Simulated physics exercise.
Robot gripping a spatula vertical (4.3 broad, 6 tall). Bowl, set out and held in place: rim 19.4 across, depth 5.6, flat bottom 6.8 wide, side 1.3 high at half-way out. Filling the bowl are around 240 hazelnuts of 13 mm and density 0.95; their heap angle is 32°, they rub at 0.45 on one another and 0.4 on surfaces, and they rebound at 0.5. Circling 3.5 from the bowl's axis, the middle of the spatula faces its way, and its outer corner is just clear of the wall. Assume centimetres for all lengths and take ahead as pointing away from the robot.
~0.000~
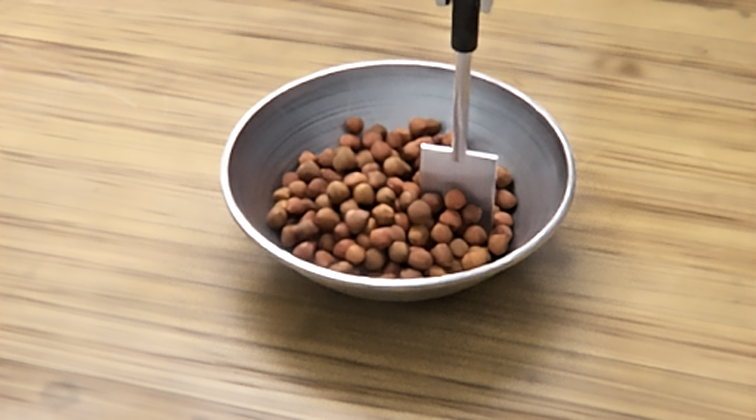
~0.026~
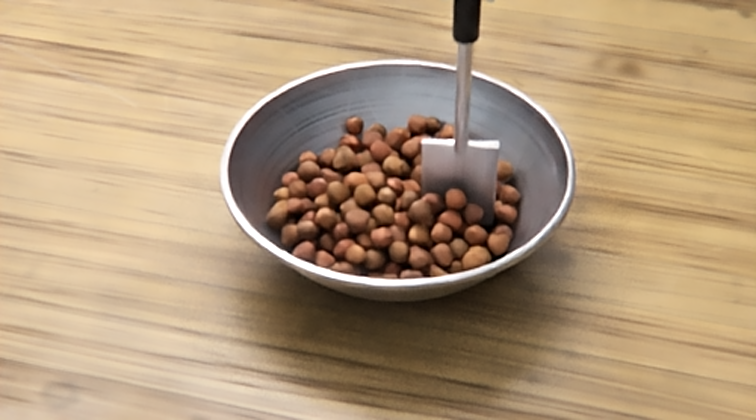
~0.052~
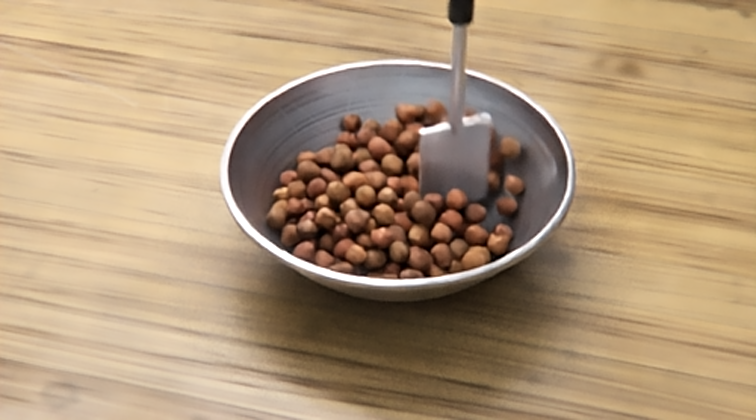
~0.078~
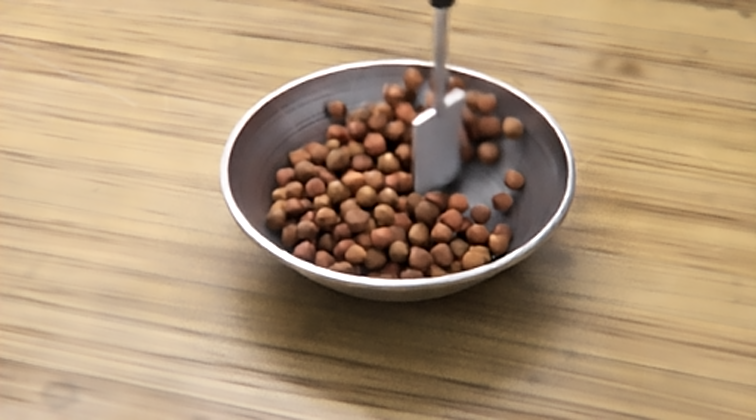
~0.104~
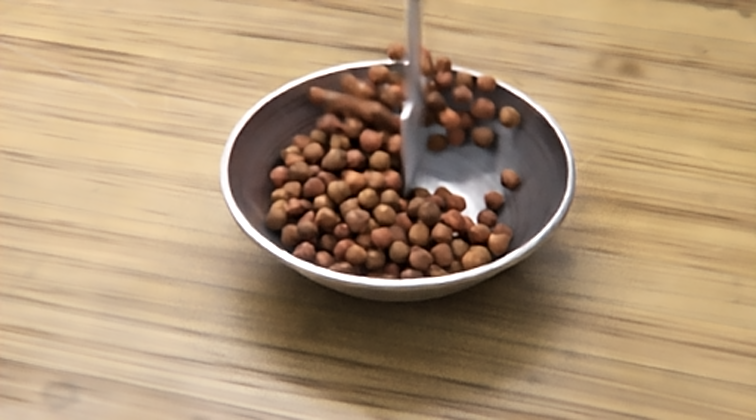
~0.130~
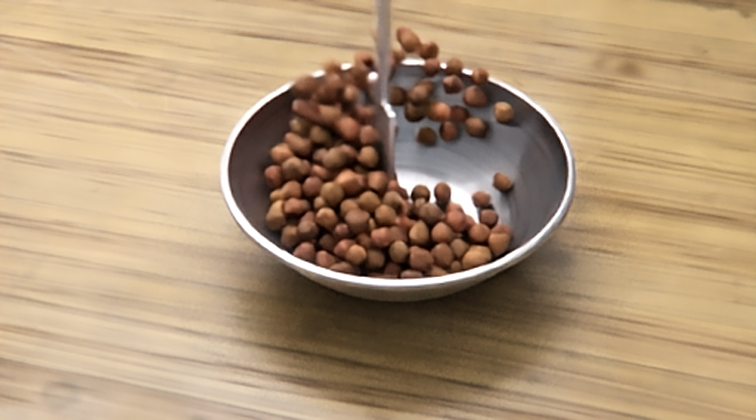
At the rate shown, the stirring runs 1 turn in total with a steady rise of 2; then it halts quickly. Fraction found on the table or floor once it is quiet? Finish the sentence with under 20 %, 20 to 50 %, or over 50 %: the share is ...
The share is 20 to 50 %.
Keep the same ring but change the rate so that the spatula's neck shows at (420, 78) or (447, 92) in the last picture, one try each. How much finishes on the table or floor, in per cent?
Roughly 10 and 0 percent, in that order.
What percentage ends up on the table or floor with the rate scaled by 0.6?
5 %.
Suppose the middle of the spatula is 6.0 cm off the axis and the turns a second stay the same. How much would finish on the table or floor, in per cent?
That would give close to 0 per cent.
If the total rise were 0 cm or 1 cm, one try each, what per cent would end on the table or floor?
Trial one: Roughly 35 %; trial two: Roughly 30 %.
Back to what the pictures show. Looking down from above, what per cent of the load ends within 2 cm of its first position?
Roughly 10 percent.
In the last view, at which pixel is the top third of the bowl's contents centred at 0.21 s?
The upper third is centred close to (299, 191).
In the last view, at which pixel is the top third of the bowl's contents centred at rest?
About (452, 196).
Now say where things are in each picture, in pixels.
Spatula neck at (460, 130), 0° round; upper third of the load around (381, 195), from x 275 to 505, top at y 125; 235 in the bowl, in the first picture.
Spatula neck at (462, 121), 9° round; upper third of the load around (381, 192), from x 275 to 510, top at y 125, in the second picture.
Spatula neck at (457, 103), 35° round; upper third of the load around (388, 182), from x 275 to 515, top at y 110, in the third picture.
Spatula neck at (439, 86), 63° round; upper third of the load around (384, 154), from x 275 to 515, top at y 80, in the fourth picture.
Spatula neck at (413, 75), 91° round; upper third of the load around (374, 127), from x 275 to 510, top at y 55, in the fifth picture.
Spatula neck at (383, 73), 119° round; upper third of the load around (352, 113), from x 275 to 505, top at y 35; 233 in the bowl, 2 in flight or on the tool, in the sixth picture.
After 0.21 s, 207° round, highest piece 10 above the table; 209 in the bowl, 26 in flight or on the tool.
After 0.29 s, 294° round, highest piece 12 above the table; 184 in the bowl, 18 on the table or floor, 33 in flight or on the tool.
After 0.53 s, 0° round, highest piece 6 above the table; 166 in the bowl, 69 on the table or floor.
After 1.23 s, 0° round, highest piece 5 above the table; 166 in the bowl, 69 on the table or floor.
At rest, 166 in the bowl, 69 on the table or floor. That is 29 % on the table or floor.
